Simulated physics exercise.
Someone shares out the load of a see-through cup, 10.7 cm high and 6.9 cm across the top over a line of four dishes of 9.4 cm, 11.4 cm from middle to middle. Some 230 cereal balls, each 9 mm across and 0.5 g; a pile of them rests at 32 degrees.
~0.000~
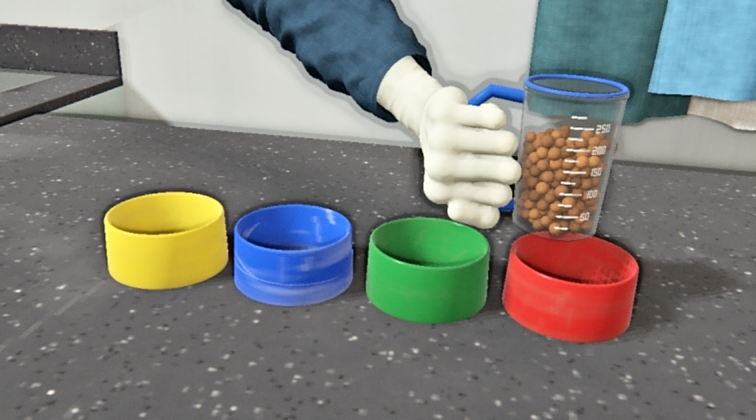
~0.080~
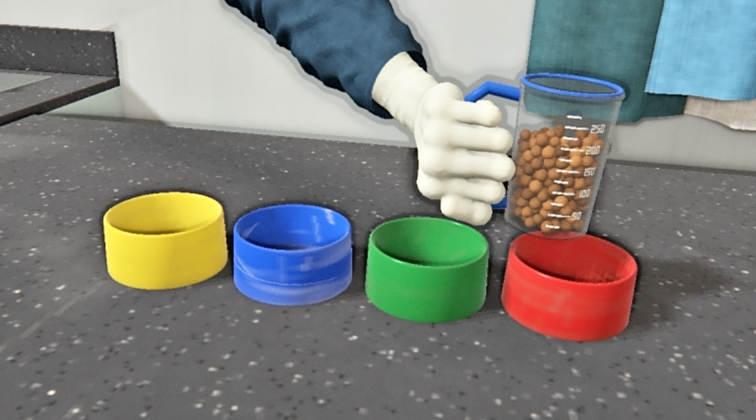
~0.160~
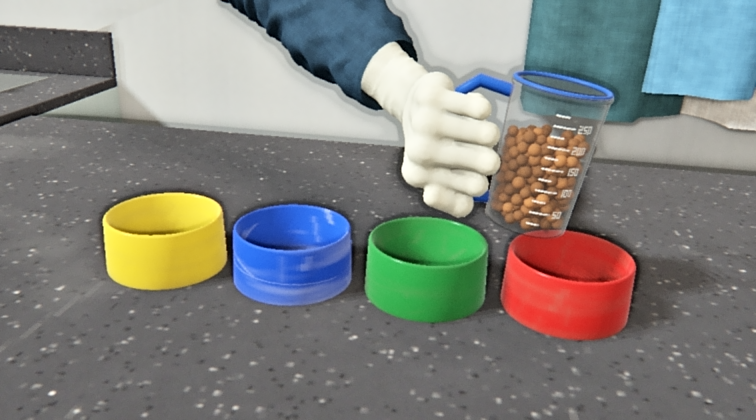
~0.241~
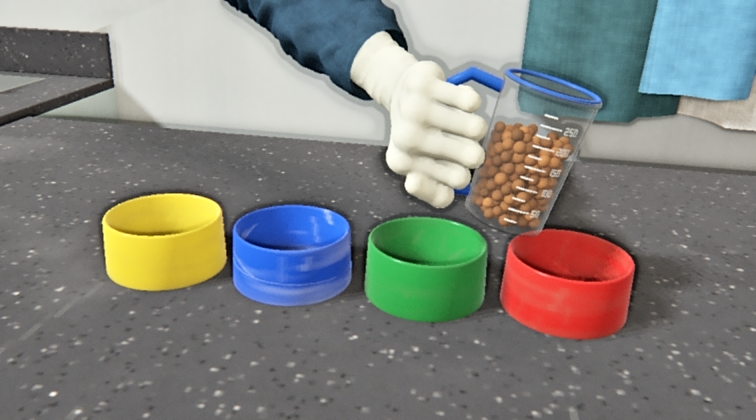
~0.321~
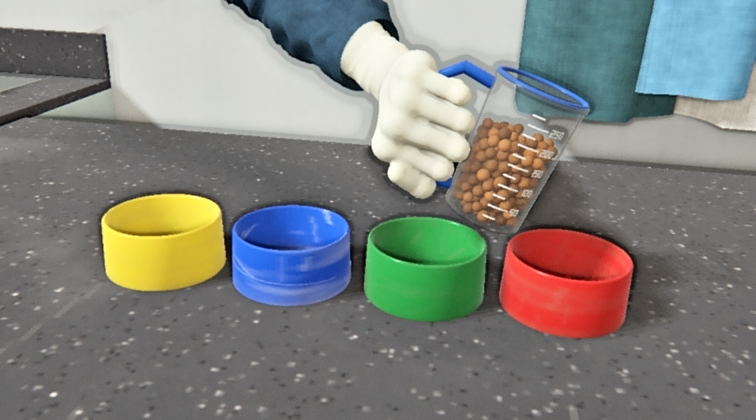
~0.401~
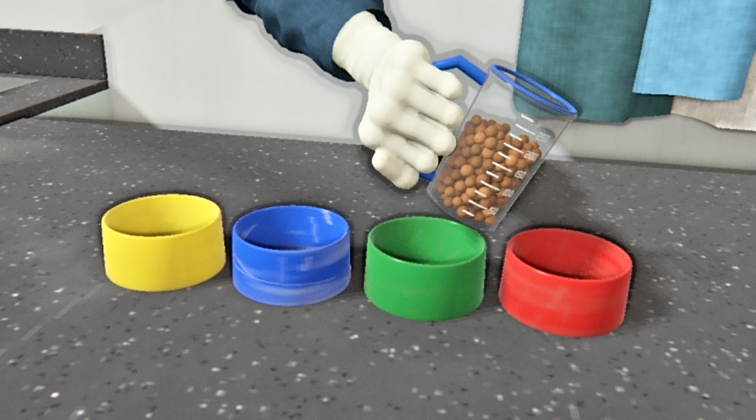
On a speckled dark counter behind yellow, blue, green and red dishes, a white-gloved hand held a clear cup of brown balls by its blue handle, moving it slightly left while tilting it to the right.
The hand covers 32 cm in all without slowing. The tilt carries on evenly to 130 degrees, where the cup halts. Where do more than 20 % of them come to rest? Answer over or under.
Red dish: Under; blue dish: Over; green dish: Under; yellow dish: Under; on the counter: Under.
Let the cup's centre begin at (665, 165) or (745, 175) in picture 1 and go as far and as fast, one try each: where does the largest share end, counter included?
Most goes to: Green, then green.
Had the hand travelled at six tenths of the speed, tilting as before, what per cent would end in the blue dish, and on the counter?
Blue 0; counter 0.
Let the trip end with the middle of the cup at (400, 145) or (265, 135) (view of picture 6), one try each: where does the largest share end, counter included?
The winner: Green, then blue.
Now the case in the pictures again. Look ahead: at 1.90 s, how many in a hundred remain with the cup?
Some 35 per cent of the load.
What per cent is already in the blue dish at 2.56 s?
About 95 per cent by then.
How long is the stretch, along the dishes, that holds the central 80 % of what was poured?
About 6 cm.
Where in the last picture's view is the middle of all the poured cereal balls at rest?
At about (295, 253).
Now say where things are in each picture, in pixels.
The first frame shows cup at (564, 158), tilt 0 degrees, lip at (626, 90), moved 0.0 cm; middle of the pieces at (564, 174); red dish at (574, 257); green dish at (430, 242); blue dish at (294, 227); yellow dish at (166, 213).
The second frame shows cup at (558, 157), tilt 2 degrees, lip at (621, 91), moved 0.4 cm; middle of the pieces at (557, 173).
The third frame shows cup at (543, 155), tilt 7 degrees, lip at (610, 95), moved 1.4 cm; middle of the pieces at (541, 171).
The fourth frame shows cup at (527, 154), tilt 13 degrees, lip at (599, 100), moved 2.5 cm; middle of the pieces at (523, 170).
The fifth frame shows cup at (511, 153), tilt 19 degrees, lip at (586, 106), moved 3.6 cm; middle of the pieces at (506, 168).
The sixth frame shows cup at (496, 151), tilt 24 degrees, lip at (574, 112), moved 4.7 cm; middle of the pieces at (489, 166); red dish at (569, 254); green dish at (427, 240); blue dish at (292, 228); yellow dish at (163, 216). The cup turns about 70 degrees a second and travels 14 cm a second.
Then, at 1.30 s, tilt 88 degrees; cup holds 100 %.
Then, at 1.90 s, tilt 129 degrees; cup holds 35 %, blue 55 %, green 5 %.
After 2.56 s, tilt 130 degrees; cup holds 0 %, blue 95 %, green 5 %.
At rest (2.9 s), red 0 %, blue 95 %, green 5 %, yellow 0 %, counter 5 %.
